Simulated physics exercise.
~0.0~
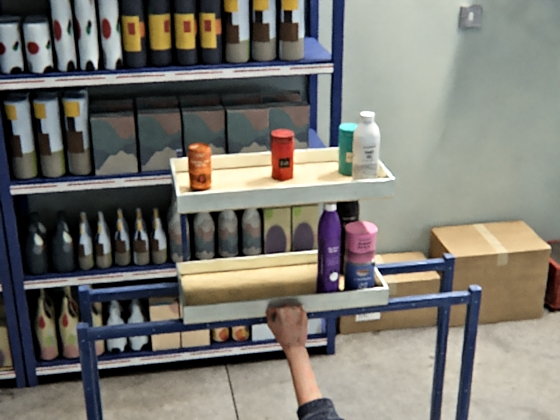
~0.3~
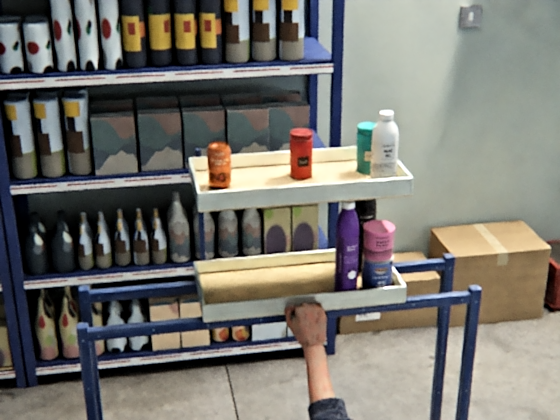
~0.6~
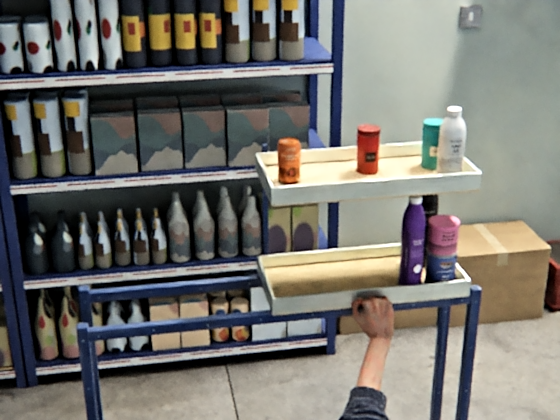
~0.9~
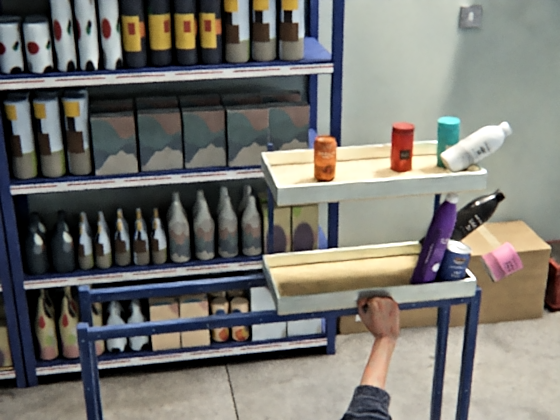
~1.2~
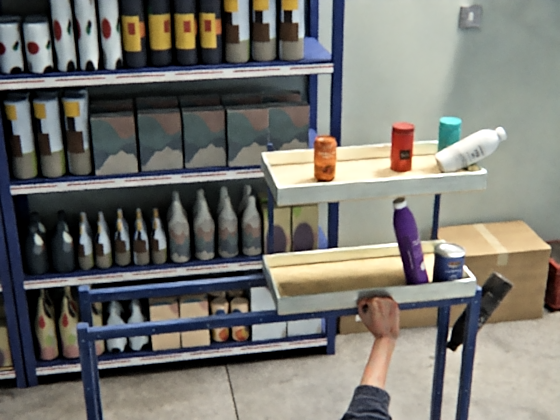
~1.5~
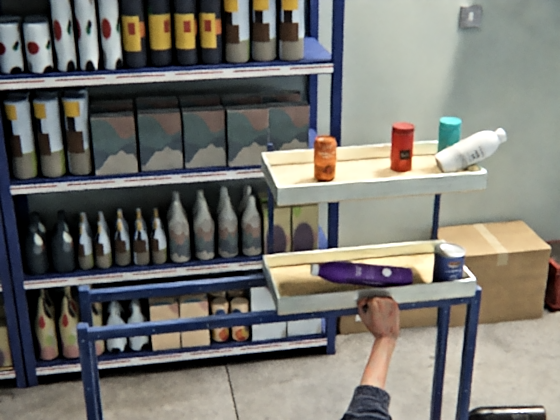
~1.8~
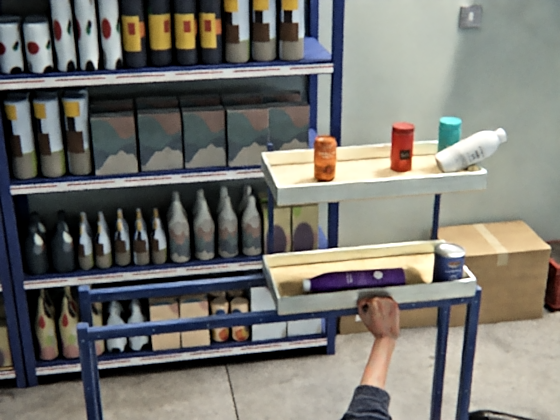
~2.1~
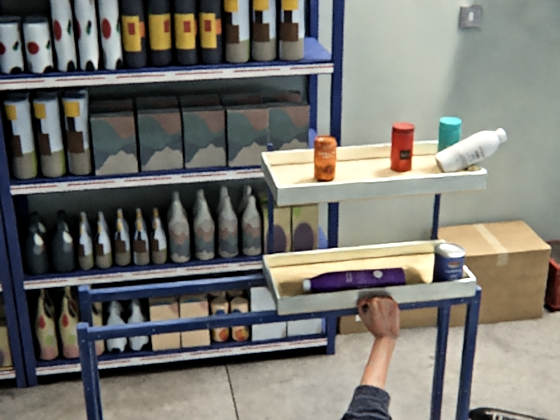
The video shows a hand pushing a two-level tray of bottles, jars and cans to the right until it stops abruptly. The white and purple bottles tip over and stay on the tray, while a pink container and a black bottle fall off, the bottle ending on the floor.
